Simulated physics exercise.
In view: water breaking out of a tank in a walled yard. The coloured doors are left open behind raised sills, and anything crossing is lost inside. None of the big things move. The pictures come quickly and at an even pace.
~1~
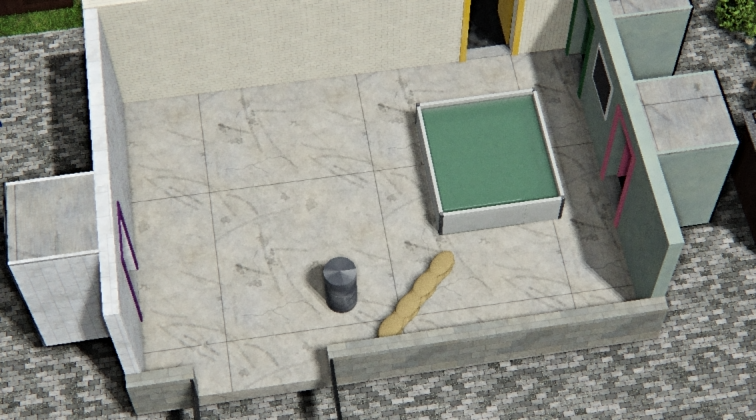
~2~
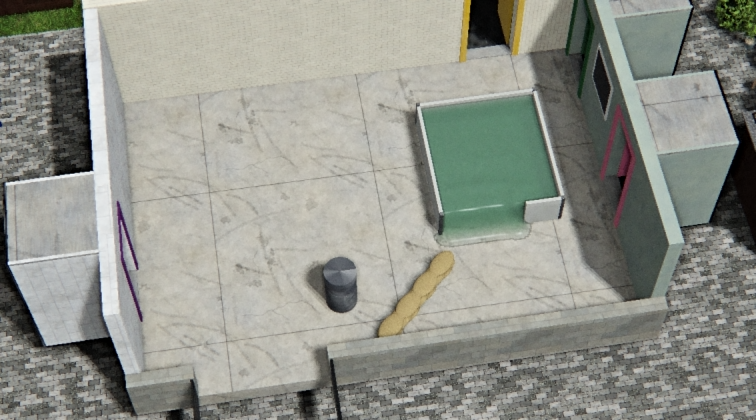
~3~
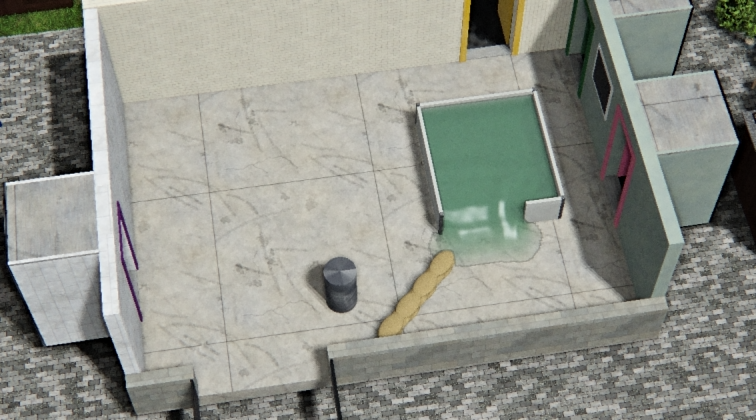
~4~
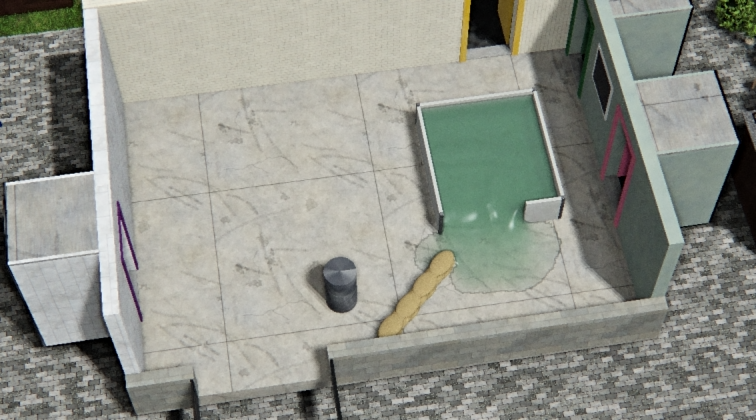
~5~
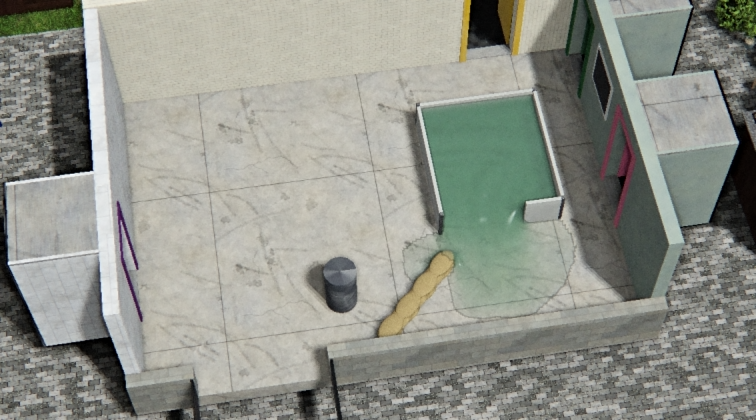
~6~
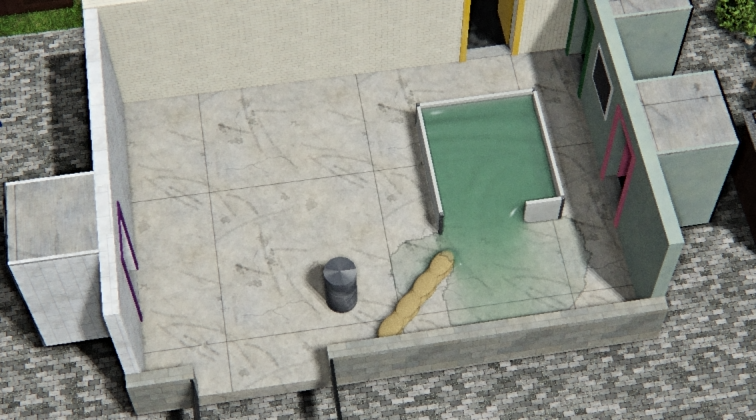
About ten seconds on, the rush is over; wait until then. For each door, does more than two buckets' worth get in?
My prediction: The pink door will let in an allowed amount, the purple door will let in an allowed amount, the green door will let in too much, the yellow door will let in too much.
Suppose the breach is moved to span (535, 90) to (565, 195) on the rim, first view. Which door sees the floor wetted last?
Last: The door marked purple.
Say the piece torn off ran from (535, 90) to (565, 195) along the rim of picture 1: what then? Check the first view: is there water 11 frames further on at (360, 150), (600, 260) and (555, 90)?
Going in your order, I'd say still bare, then drenched, then drenched.
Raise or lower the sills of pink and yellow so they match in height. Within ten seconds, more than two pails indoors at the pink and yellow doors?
As I read it, the pink one ends up above while the yellow one remains below.
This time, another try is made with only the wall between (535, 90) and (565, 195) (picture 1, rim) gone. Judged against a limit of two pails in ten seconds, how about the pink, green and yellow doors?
Lab note: Pink above the mark, green above the mark, yellow above the mark.
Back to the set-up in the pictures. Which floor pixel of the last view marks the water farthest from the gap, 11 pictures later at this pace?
About at (287, 370).
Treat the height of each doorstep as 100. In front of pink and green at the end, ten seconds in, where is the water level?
Roughly 60 per cent, then 210 per cent.
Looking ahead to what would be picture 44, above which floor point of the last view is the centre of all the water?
Roughly at (481, 229).
A moment on, water covers 15 % of the floor; the pink door not reached, the purple door not reached, the green door not reached, the yellow door not reached.
Next, water covers 25 % of the floor; the pink door not reached, the purple door not reached, the green door not reached, the yellow door not reached.
Then, water covers 40 % of the floor; the pink door wet at the sill, nothing in, the purple door not reached, the green door not reached, the yellow door not reached.
Later, water covers 60 % of the floor; the pink door wet at the sill, nothing in, the purple door wet at the sill, nothing in, the green door over two buckets in, the yellow door under two buckets in.
In the end, water covers 90 % of the floor; the pink door wet at the sill, nothing in, the purple door under two buckets in, the green door far over two buckets in, the yellow door over two buckets in.
